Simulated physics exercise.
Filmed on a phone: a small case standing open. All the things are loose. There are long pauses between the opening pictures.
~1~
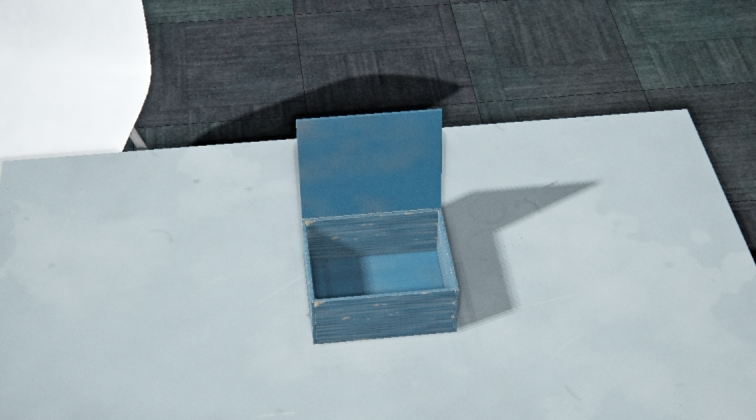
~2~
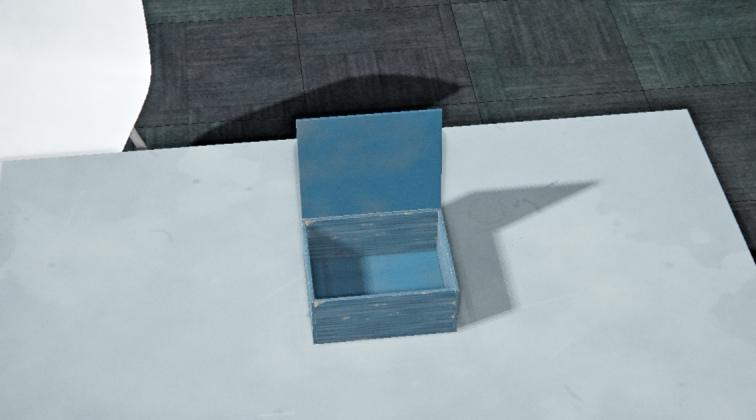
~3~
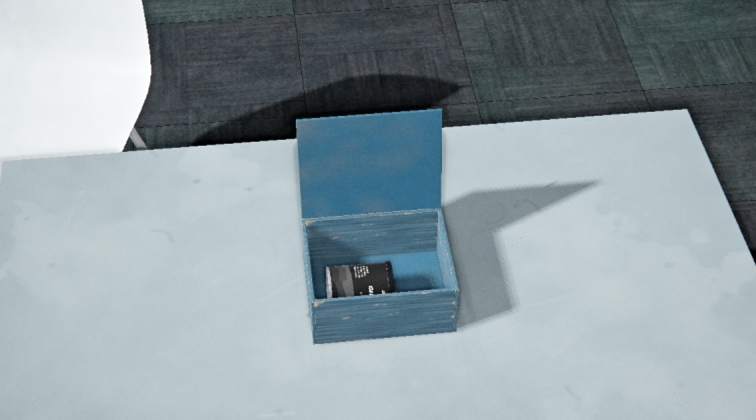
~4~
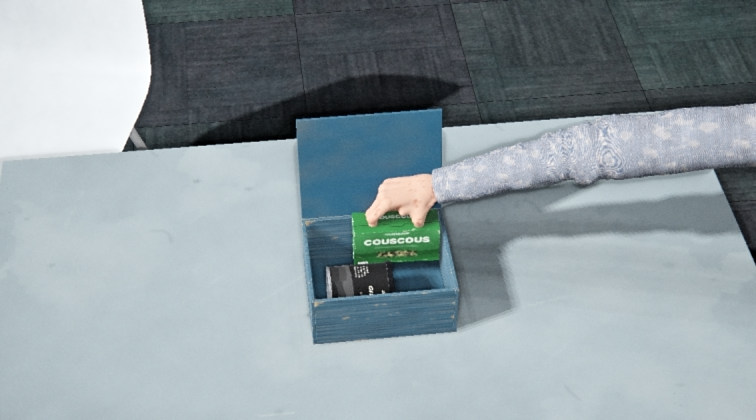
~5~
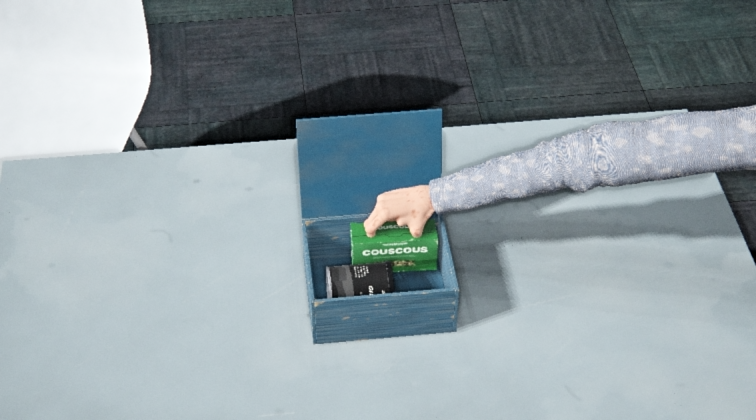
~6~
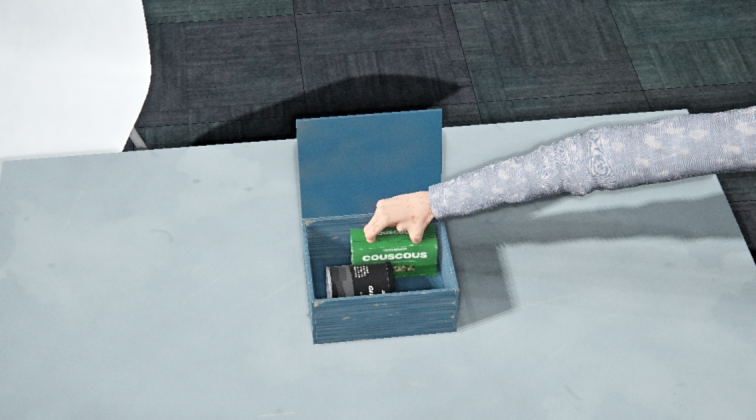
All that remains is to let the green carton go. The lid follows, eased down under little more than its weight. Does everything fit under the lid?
In the end the lid sits on the rim.
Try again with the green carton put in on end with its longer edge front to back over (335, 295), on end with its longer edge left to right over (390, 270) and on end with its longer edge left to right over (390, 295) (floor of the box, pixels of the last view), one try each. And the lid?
First try: It stays ajar; second try: It is held up; third try: It will not close.
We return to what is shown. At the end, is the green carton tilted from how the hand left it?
The green carton keeps its pose.
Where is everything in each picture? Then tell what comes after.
In the first picture, the last thing is not in view yet.
In the second picture, the last thing is not in view yet.
In the third picture, the last thing is not in view yet; black tin (360, 287).
The fourth picture shows on its way; green carton (396, 237); black tin (360, 287).
The fifth picture shows on its way; green carton (394, 247); black tin (360, 287).
The sixth picture shows in place under the hand; green carton (394, 252); black tin (360, 287).
Then, 1.40 s after the last picture, lid 72° above the rim.
Then, 2.00 s after the last picture, lid 33° above the rim.
At rest, lid shut; both in place. Seen from the same camera at the end, green carton near (394, 252).
